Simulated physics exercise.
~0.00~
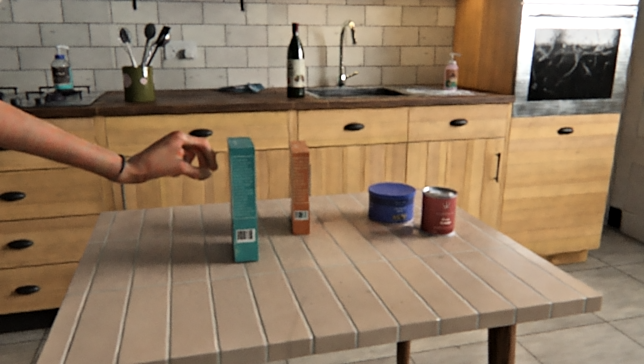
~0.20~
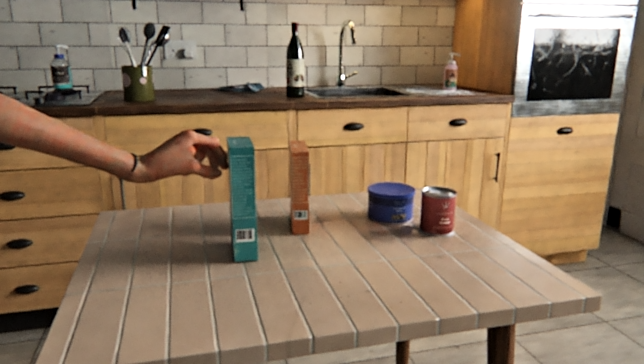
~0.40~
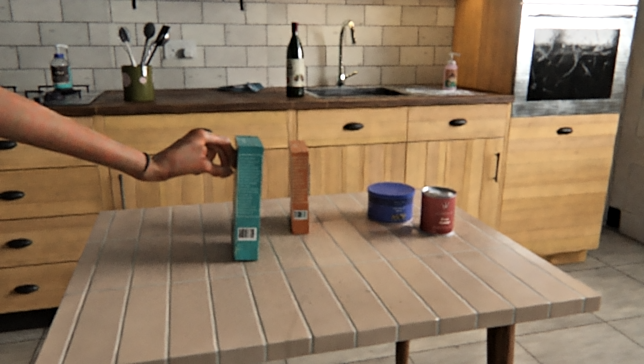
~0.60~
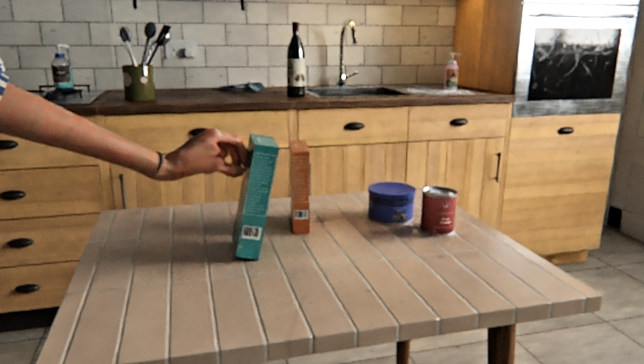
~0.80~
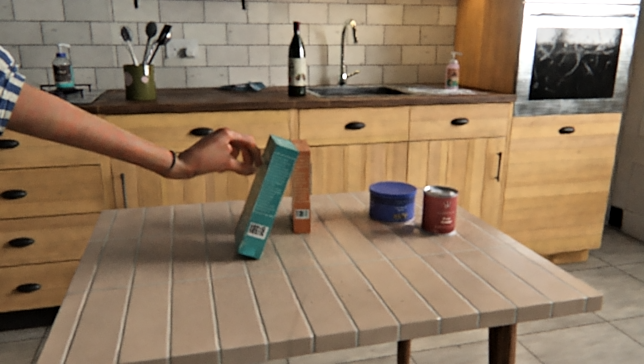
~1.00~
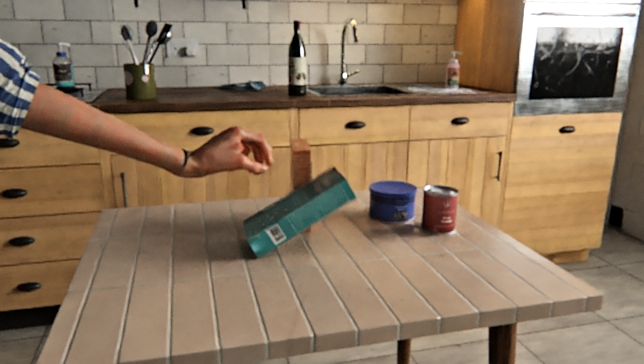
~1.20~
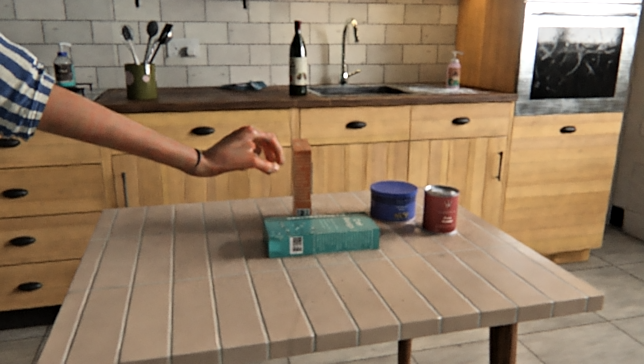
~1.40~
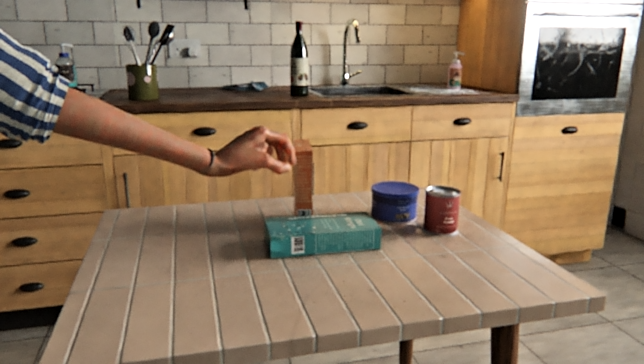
On a slatted table in a kitchen, a hand reached in from the left and pushed the top of a tall turquoise box, which leaned right and toppled, ending on its side in front of the upright orange box, while the blue and red containers stayed put.
